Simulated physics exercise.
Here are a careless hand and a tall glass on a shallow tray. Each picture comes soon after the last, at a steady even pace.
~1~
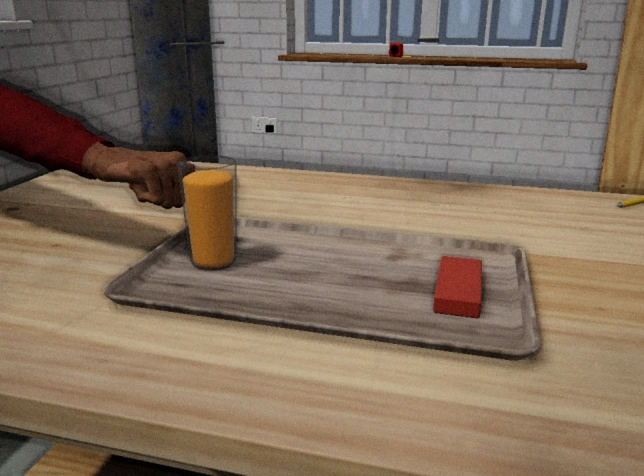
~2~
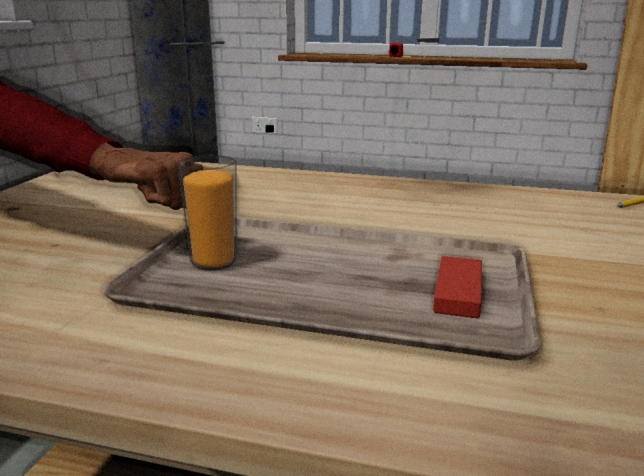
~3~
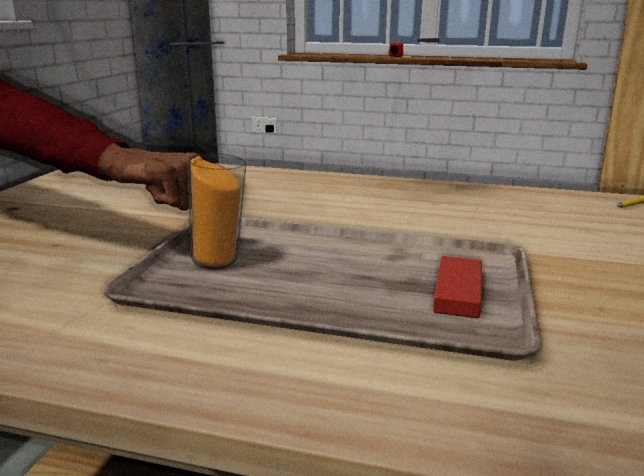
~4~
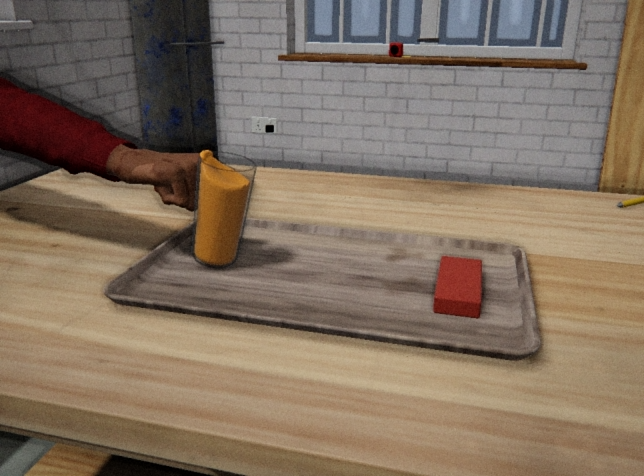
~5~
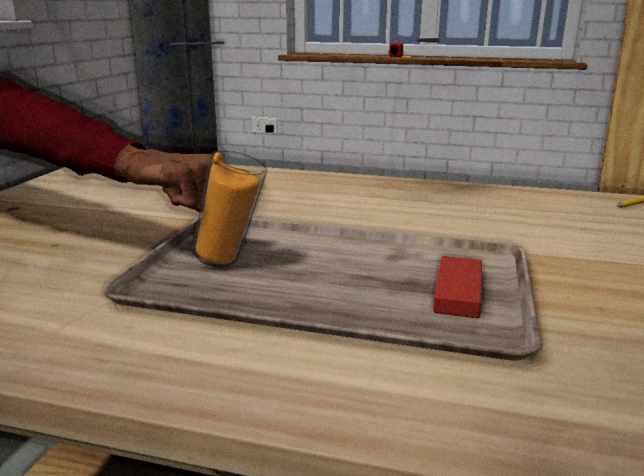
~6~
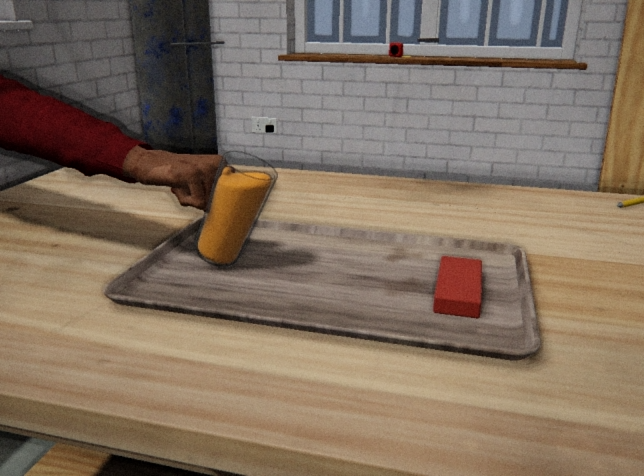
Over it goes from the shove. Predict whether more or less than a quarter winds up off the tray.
From what I can see, under a quarter makes it off the tray.
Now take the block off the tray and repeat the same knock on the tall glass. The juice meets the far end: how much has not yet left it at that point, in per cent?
About 55 %.
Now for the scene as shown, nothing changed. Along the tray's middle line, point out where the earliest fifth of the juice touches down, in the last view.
It lands around (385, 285).
A moment on, the tall glass is falling and 99 per cent is in the glass, 0 on the tray and 1 above or beyond its rim.
Next, the tall glass lies on its side and 70 per cent is in the glass, 21 on the tray and 9 above or beyond its rim.
Then the tall glass lies on its side and 42 per cent is in the glass, 36 on the tray and 22 above or beyond its rim.
Later the tall glass lies on its side and 24 per cent is in the glass, 63 on the tray and 12 above or beyond its rim.
In the end 89 per cent is held by tray and glass, 11 is off the tray.
